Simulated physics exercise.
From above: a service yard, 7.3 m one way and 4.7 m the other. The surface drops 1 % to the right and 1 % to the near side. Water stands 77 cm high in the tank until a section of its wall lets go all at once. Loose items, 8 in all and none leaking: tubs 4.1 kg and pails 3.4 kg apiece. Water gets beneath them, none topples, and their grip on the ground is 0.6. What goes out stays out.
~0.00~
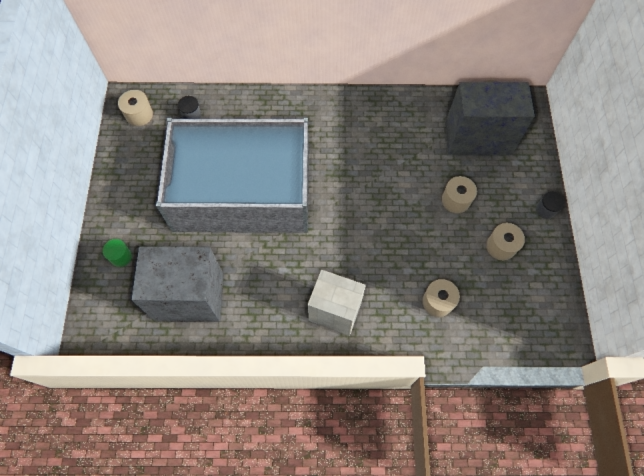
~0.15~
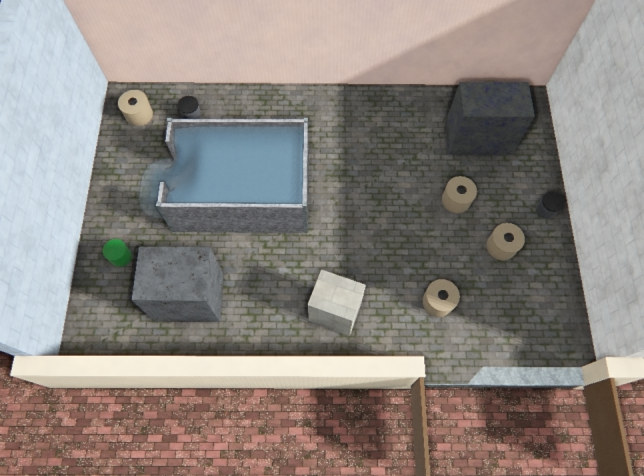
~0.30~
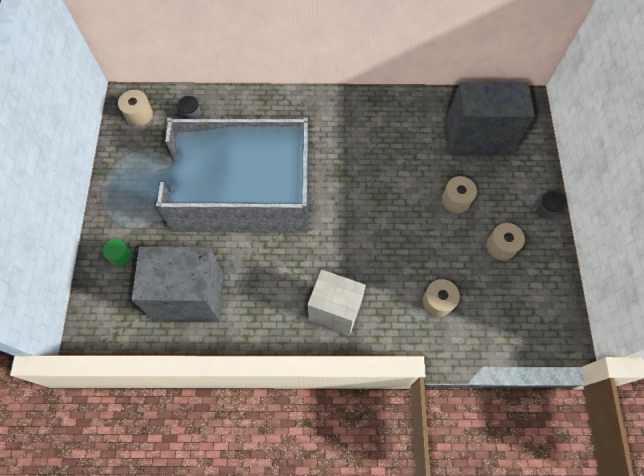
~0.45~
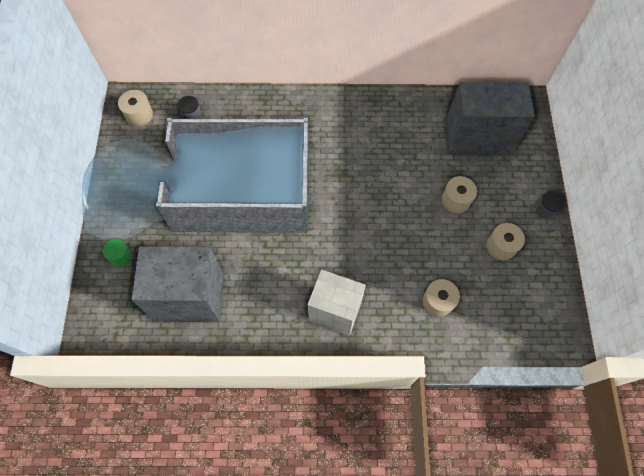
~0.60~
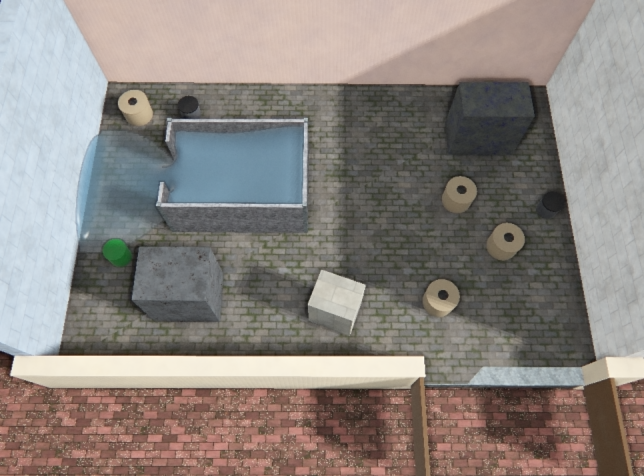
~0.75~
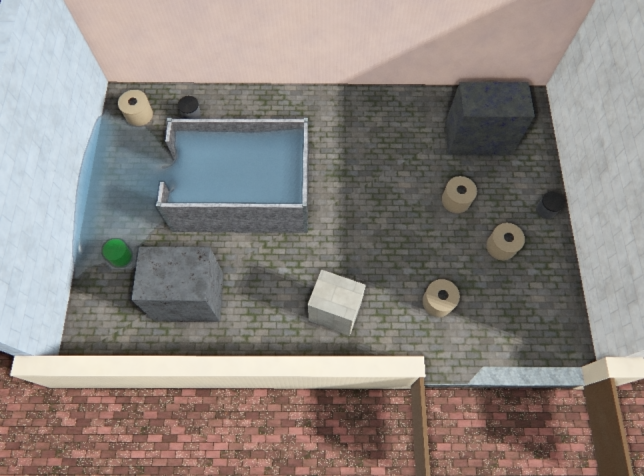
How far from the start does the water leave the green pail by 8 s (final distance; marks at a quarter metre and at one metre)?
Green pail travels far.
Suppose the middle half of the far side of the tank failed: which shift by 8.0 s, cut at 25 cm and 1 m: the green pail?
In that case the green pail ends far away.
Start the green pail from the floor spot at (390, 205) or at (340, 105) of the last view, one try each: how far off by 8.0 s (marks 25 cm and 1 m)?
In that order: It stays put; it travels far.
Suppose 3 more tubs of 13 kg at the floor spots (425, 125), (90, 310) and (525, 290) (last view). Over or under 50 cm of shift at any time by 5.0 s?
In that order: Under, over, under.
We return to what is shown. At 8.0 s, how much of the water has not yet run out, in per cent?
Some 98 per cent remains.
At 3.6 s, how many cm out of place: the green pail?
Roughly 200 cm by then.
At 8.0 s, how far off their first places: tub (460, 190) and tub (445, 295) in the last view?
In that order: 140 cm, 100 cm.
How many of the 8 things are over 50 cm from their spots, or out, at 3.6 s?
By then 3.
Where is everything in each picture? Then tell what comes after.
The first frame shows the green pail at (114, 249) rests on the ground; water covers 2.5 m2; 0 of 8 have shifted.
The second frame shows the green pail at (114, 249) rests on the ground; water covers 3.0 m2; 0 of 8 have shifted.
The third frame shows the green pail at (114, 249), on the bottom; 3.7 m2 under water; 0 of 8 have shifted.
The fourth frame shows the green pail at (114, 249), on the bottom; 4.4 m2 under water; 0 of 8 have shifted.
The fifth frame shows the green pail at (114, 249) rests on the ground; 4.7 m2 under water; 0 of 8 have shifted.
The sixth frame shows the green pail at (114, 249) rests on the ground; water covers 5.1 m2; 0 of 8 have shifted.
After 1.6 s the green pail is near (124, 277), 0.4 m from its start, aground; 0 of 8 are out; 0 afloat.
After 3.6 s the green pail is near (219, 327), 1.9 m from its start, afloat; 0 of 8 are out; 3 afloat.
After 5.6 s the green pail is near (302, 240), 2.6 m from its start, afloat; 0 of 8 are out; 4 afloat.
After 8.0 s the green pail is near (307, 238), 2.7 m from its start, aground; 0 of 8 are out; 7 afloat.
